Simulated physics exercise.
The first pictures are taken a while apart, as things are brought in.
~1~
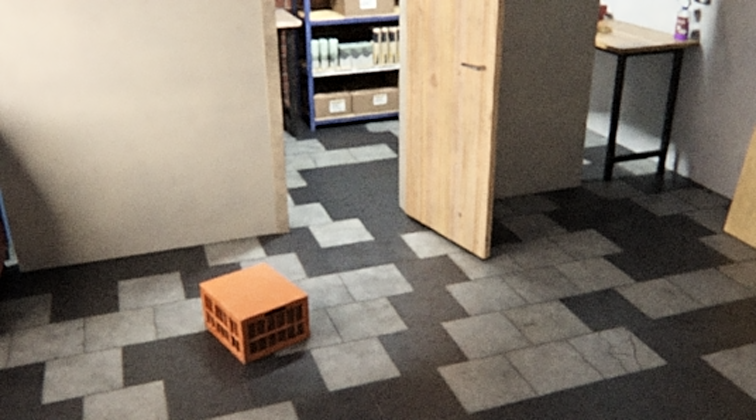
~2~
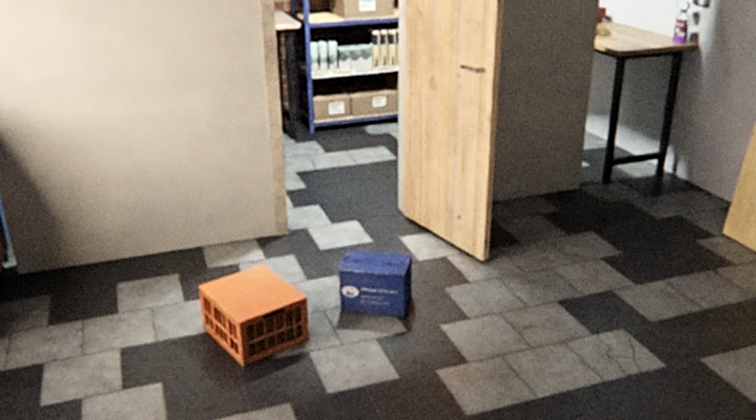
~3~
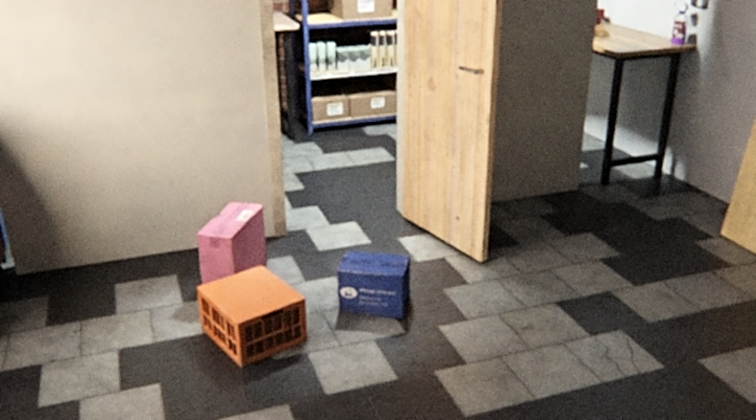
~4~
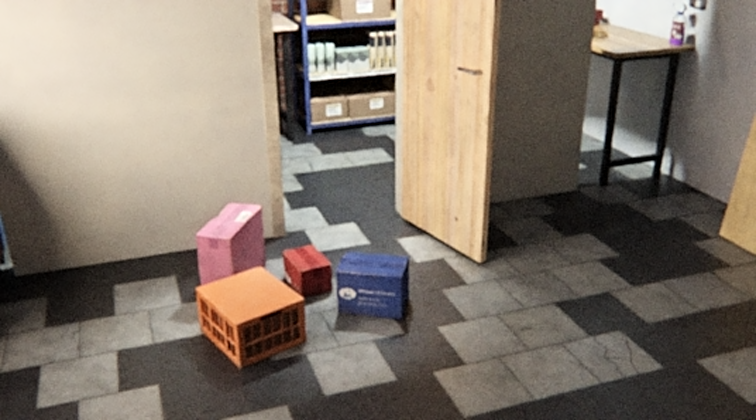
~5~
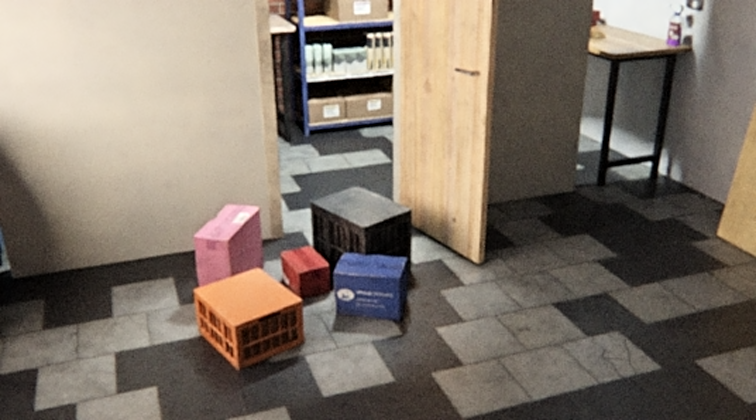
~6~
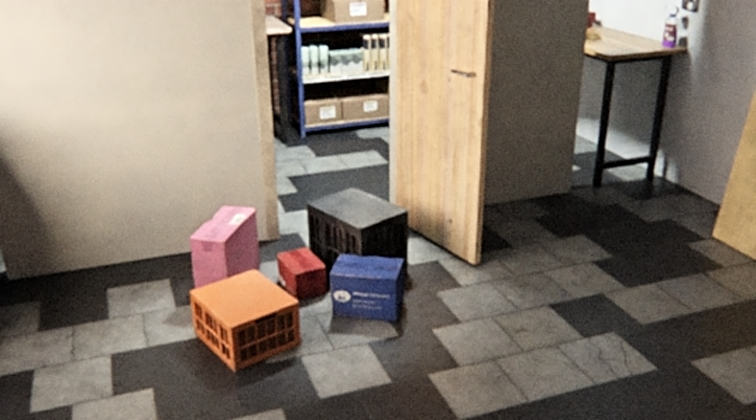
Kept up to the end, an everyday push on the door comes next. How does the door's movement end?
The door halts before the frame.
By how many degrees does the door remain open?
Roughly 75°.
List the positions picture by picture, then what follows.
In the first picture, door wide open and still.
In the second picture, door wide open and still; orange crate (254, 313); blue box (376, 283).
In the third picture, door wide open and still; pink box (234, 250).
In the fourth picture, door wide open and still; orange crate (251, 315); blue box (373, 285).
In the fifth picture, door wide open and still; pink box (231, 252); red parcel (305, 272).
In the sixth picture, door wide open and still; black chest (357, 238); orange crate (245, 318).
Then, 0.70 s after the last picture, open by 94°.
Then, 1.10 s after the last picture, open by 81°.
At rest, open by 74°; all 5 in place. Seen from the same camera at the end, black chest near (356, 238).
